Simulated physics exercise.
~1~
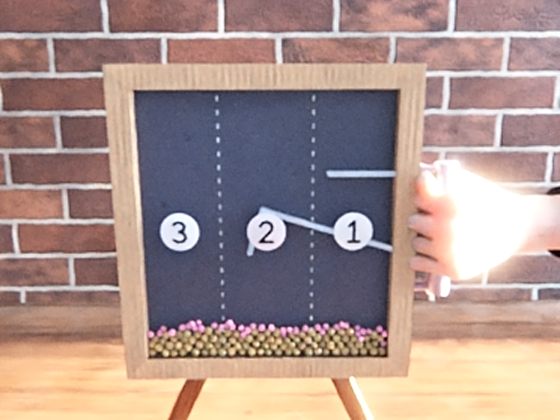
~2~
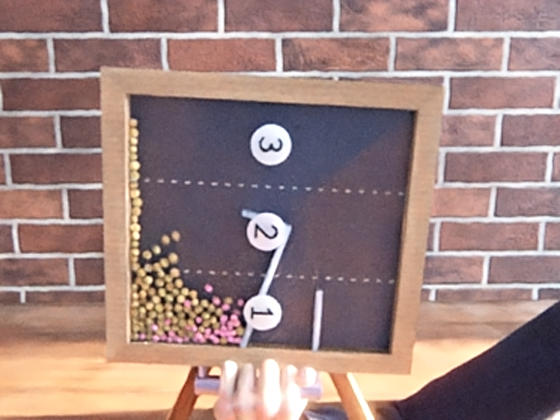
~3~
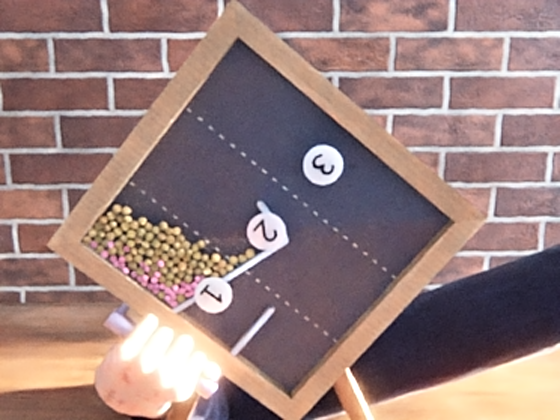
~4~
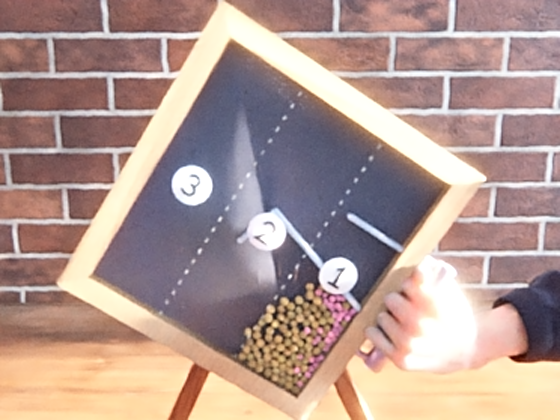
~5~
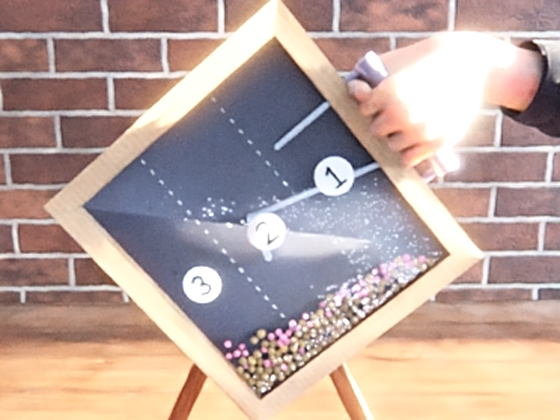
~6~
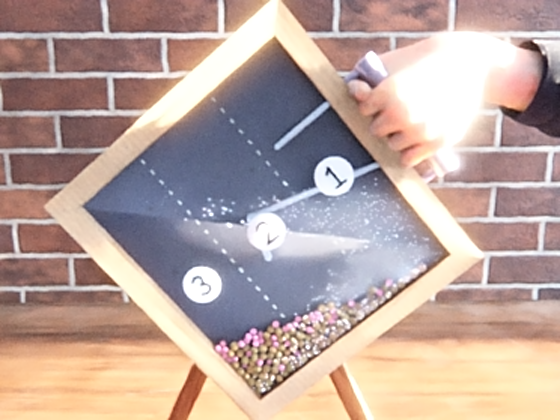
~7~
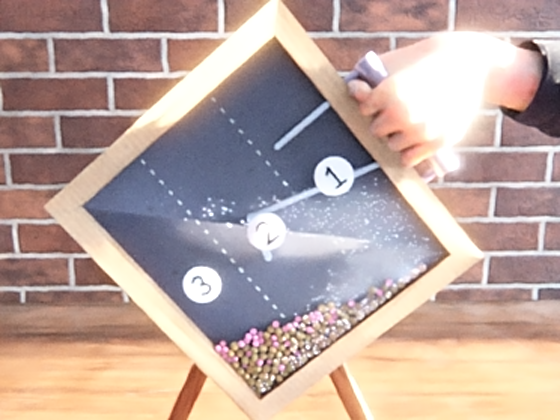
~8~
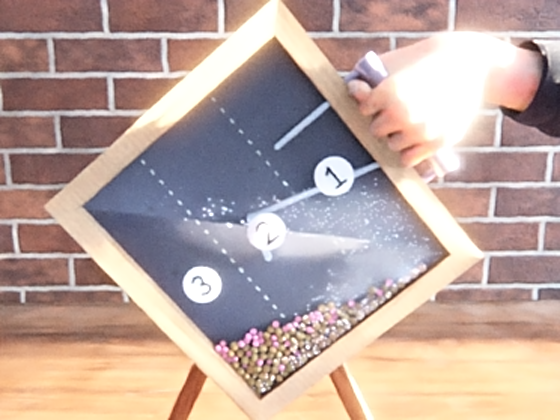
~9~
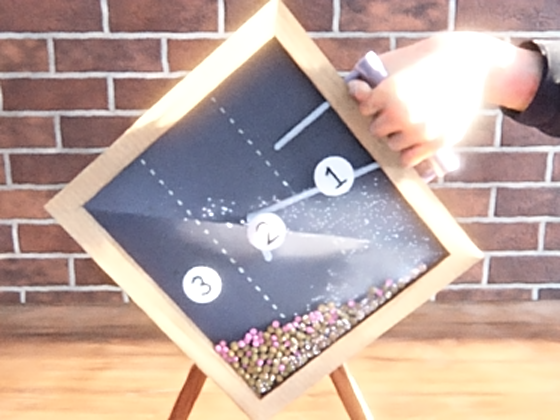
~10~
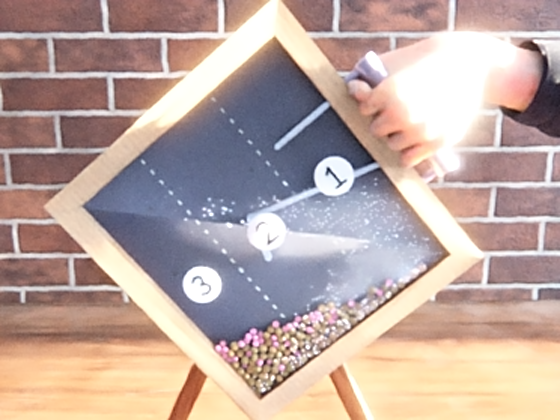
A square wooden case of brown and pink beads was turned clockwise by a hand, piling them at the lower left, then swung back past level the other way, where they slid down and settled mostly along the bottom edge, near strip three.
